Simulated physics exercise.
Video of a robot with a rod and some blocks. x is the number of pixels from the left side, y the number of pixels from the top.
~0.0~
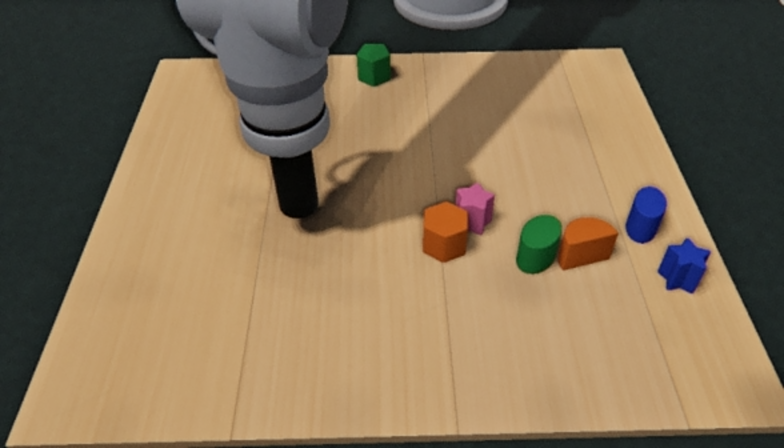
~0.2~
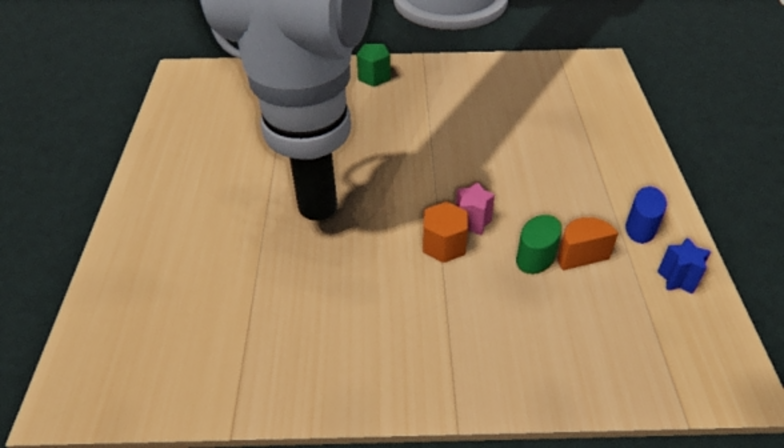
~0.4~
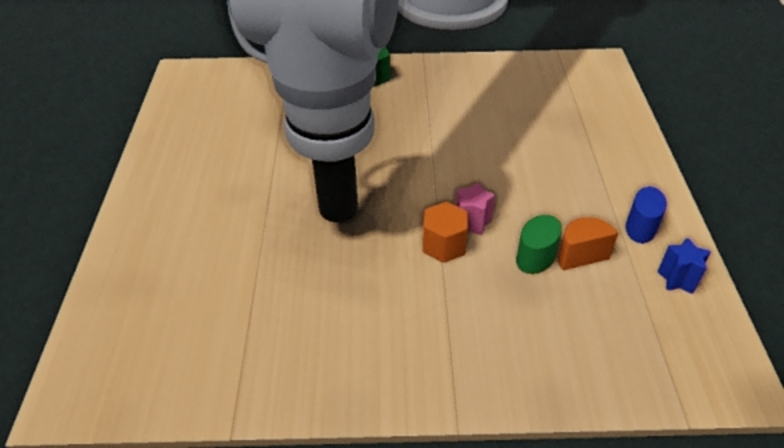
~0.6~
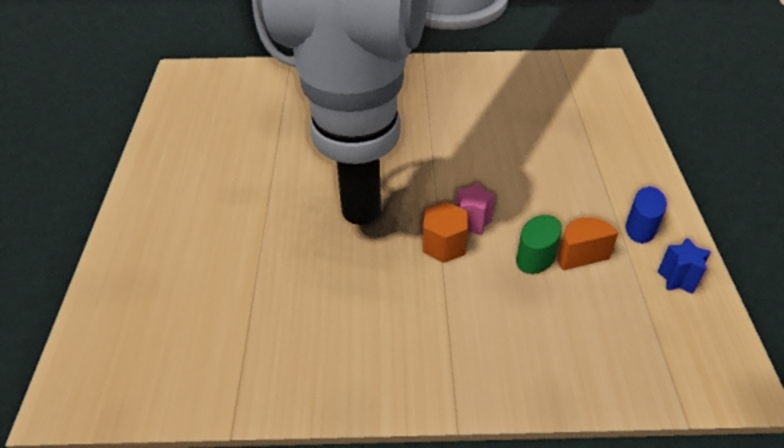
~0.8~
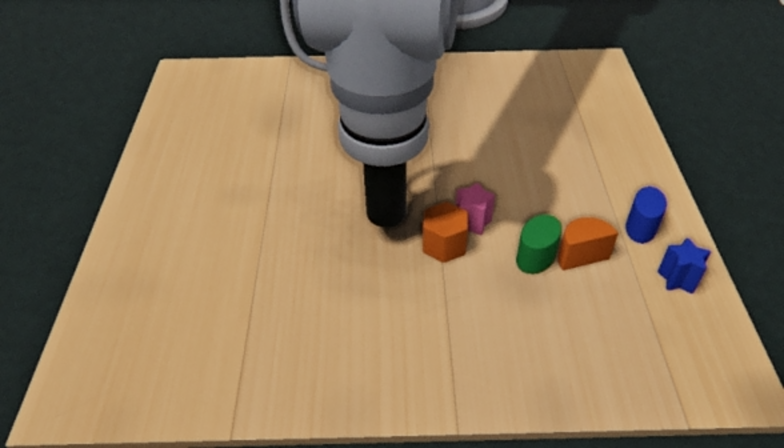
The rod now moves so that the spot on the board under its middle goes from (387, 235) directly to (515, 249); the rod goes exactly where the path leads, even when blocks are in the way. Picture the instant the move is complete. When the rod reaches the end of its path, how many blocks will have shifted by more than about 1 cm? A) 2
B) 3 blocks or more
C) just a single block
The one that fits is B, 3 blocks or more.
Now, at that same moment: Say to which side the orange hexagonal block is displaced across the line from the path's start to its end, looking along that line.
It shifts to the right.
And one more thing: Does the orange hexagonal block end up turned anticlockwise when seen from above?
In short: No.
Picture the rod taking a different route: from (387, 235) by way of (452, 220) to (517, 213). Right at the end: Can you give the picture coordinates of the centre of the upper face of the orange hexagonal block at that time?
For the centre of its top, I'd go with (476, 220).
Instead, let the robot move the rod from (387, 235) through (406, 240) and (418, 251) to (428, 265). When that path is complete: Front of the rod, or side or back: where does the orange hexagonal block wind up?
I think it loses its spot in front.
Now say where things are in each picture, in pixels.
The first picture shows tip of the rod at (299, 206), middles of tops, orange hexagonal block at (446, 218), pink star at (475, 195), green elliptical block at (542, 230), orange D-shaped block at (588, 229).
The second picture shows rod at (318, 208), nothing pushed.
The third picture shows rod at (339, 210), nothing pushed.
The fourth picture shows rod at (362, 212), nothing pushed.
The fifth picture shows rod at (386, 215), orange hexagonal block at (446, 218), pink star at (475, 195), green elliptical block at (542, 230), orange D-shaped block at (588, 229).
On the path given first. One third of the way, rod at (430, 219); orange hexagonal block at (472, 223), turned 10° clockwise; pink star at (484, 195), turned 40° anticlockwise.
Two thirds of the way, rod at (474, 224); orange hexagonal block at (515, 233), turned 30° clockwise; pink star at (489, 194), turned 60° anticlockwise; green elliptical block at (561, 236); orange D-shaped block at (603, 229).
At the end, rod at (519, 229); orange hexagonal block at (543, 252), turned 55° clockwise; pink star at (496, 194), turned 85° anticlockwise; green elliptical block at (587, 252), turned 55° anticlockwise; orange D-shaped block at (615, 229), turned 25° anticlockwise.
